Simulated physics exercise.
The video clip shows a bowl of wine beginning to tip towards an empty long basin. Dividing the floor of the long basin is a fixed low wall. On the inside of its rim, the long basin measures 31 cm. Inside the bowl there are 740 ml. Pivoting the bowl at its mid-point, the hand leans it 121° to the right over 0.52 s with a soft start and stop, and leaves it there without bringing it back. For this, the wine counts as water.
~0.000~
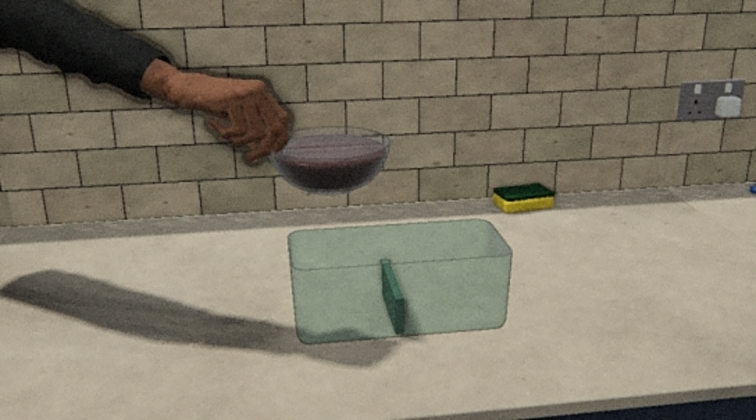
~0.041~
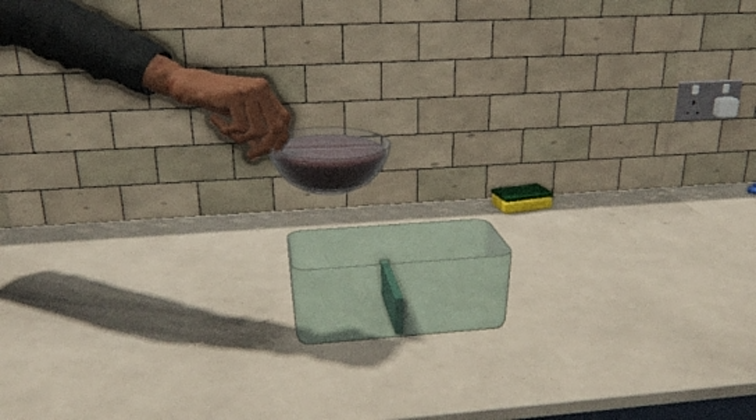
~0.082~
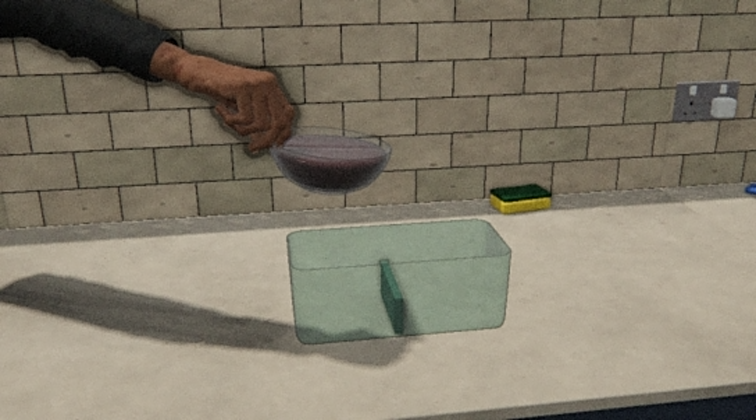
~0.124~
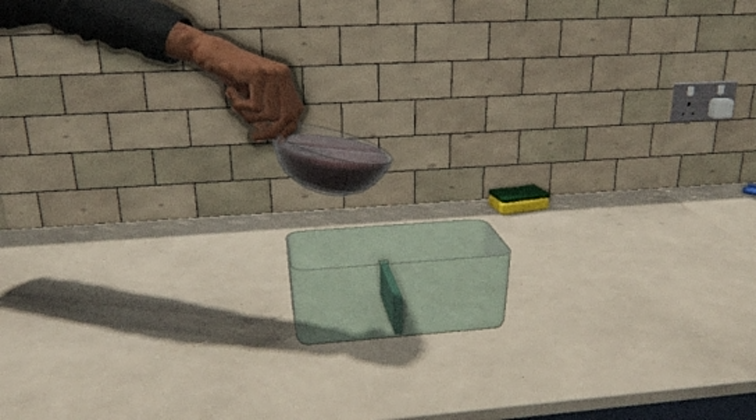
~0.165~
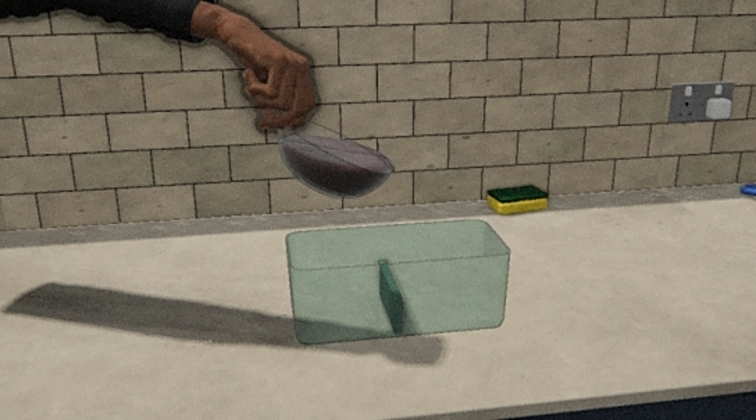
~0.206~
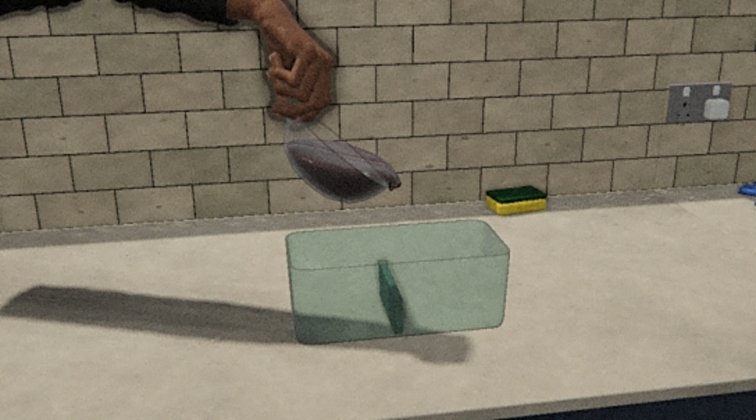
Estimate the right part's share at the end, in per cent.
Roughly 66 per cent is in the right part.
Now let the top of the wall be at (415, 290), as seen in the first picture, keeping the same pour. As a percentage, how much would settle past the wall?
That would be about 40 in a hundred, I'd say.
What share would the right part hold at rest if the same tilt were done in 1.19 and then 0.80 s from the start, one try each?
Respectively about 85 and 80 percent.
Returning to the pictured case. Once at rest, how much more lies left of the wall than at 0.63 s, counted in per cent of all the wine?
About 6 percent.
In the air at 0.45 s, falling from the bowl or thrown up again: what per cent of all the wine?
Some 7 % is the figure.
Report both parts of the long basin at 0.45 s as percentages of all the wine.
Left roughly 18 per cent, right roughly 74.
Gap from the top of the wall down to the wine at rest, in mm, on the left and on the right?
About 46 mm left, about 34 mm right.
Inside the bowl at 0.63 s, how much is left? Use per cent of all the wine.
I reckon near 0 per cent still sits there.
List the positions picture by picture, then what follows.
In the first picture, tilt 0°; pouring edge (389, 140); surface from (271, 150) to (386, 145); the long basin's rim runs from (290, 251) to (500, 237); the wall's top is at (392, 280).
In the second picture, tilt 2°; pouring edge (389, 142); surface from (270, 150) to (386, 146).
In the third picture, tilt 7°; pouring edge (390, 148); surface from (272, 147) to (387, 150).
In the fourth picture, tilt 16°; pouring edge (391, 157); surface from (275, 143) to (388, 154).
In the fifth picture, tilt 28°; pouring edge (390, 170); surface from (280, 142) to (380, 159); 4 per cent is over the edge.
In the sixth picture, tilt 41°; pouring edge (386, 183); surface from (286, 145) to (370, 162); 13 per cent is over the edge.
Then, 0.45 s in, the tilt is 116° and 0 per cent is still to pour, 19 is left of the wall and 74 right of it.
Then, 0.63 s in, the tilt is 121° and 0 per cent is still to pour, 21 is left of the wall and 52 right of it.
Then, 0.82 s in, the tilt is 121° and 0 per cent is still to pour, 25 is left of the wall and 63 right of it.
Then, 1.02 s in, the tilt is 121° and 0 per cent is still to pour, 27 is left of the wall and 66 right of it.
Finally, 27 per cent lies left of the wall, 66 right of it and 7 outside.
